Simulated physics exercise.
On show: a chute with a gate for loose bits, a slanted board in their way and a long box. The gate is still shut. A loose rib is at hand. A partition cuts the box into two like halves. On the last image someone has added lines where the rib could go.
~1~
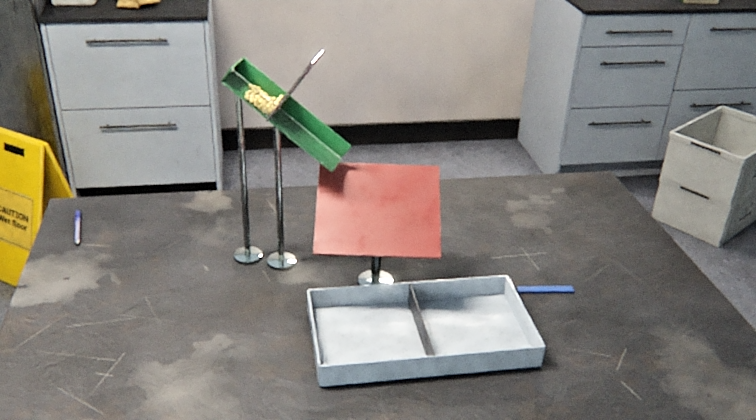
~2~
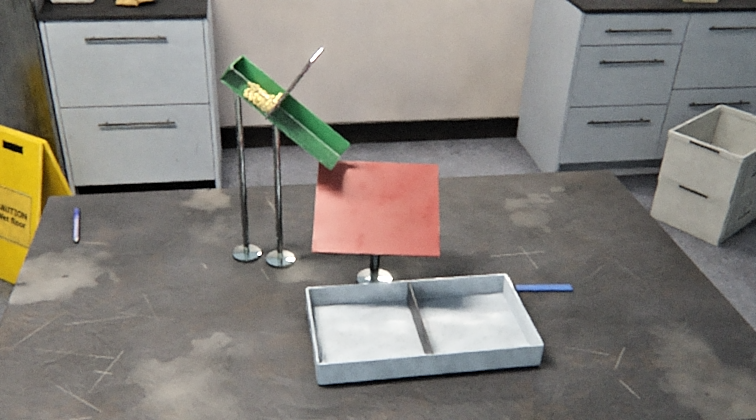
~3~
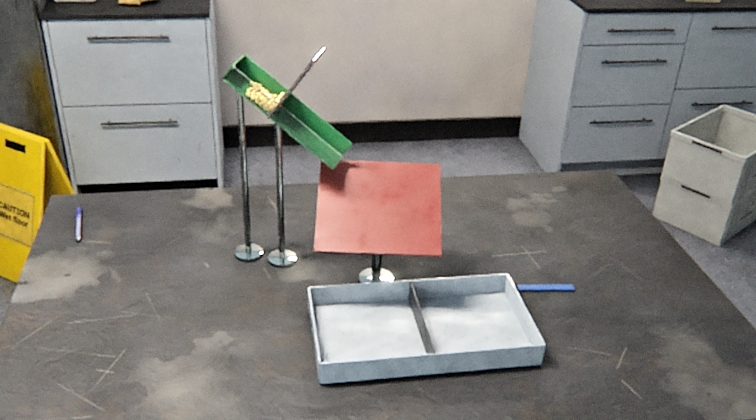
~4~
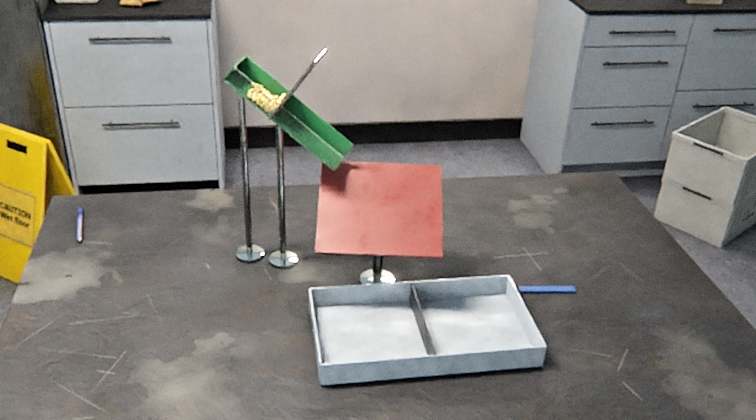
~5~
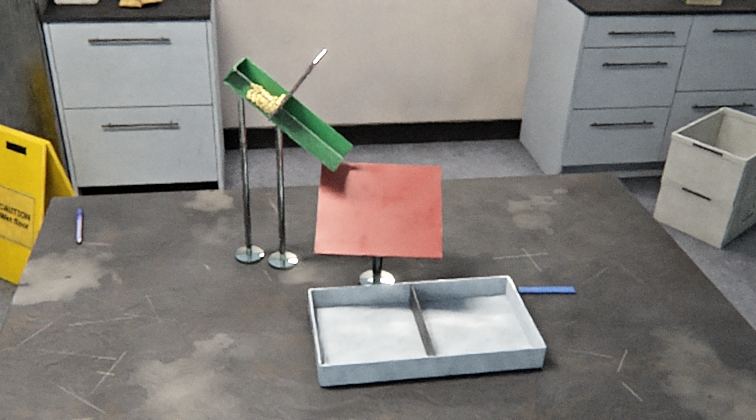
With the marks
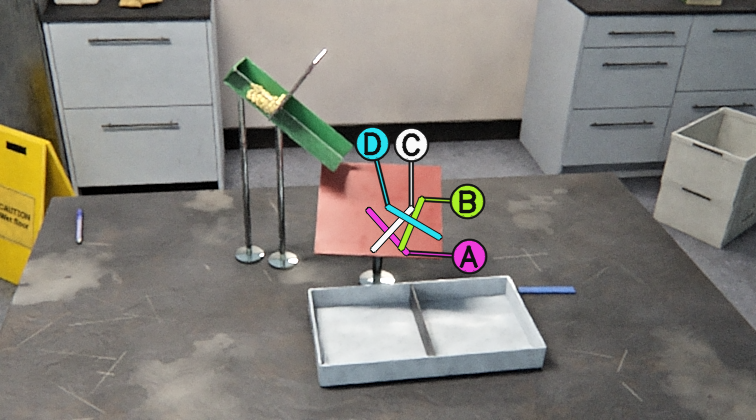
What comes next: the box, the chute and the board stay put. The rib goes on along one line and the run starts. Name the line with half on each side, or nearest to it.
D works best here.
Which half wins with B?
The left half.
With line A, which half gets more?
Right.
On the marked copy, line A from (368, 210) to (406, 252); line B from (421, 199) to (401, 248); line C from (411, 208) to (373, 249); line D from (388, 207) to (438, 236).
With A, of what is caught, about a tenth in the left half, the larger part in the right.
With B, of what is caught, every piece in the left half, not one piece in the right.
With C, of what is caught, almost all in the left half, about a tenth in the right.
With D, of what is caught, roughly two thirds in the left half, roughly a third in the right.
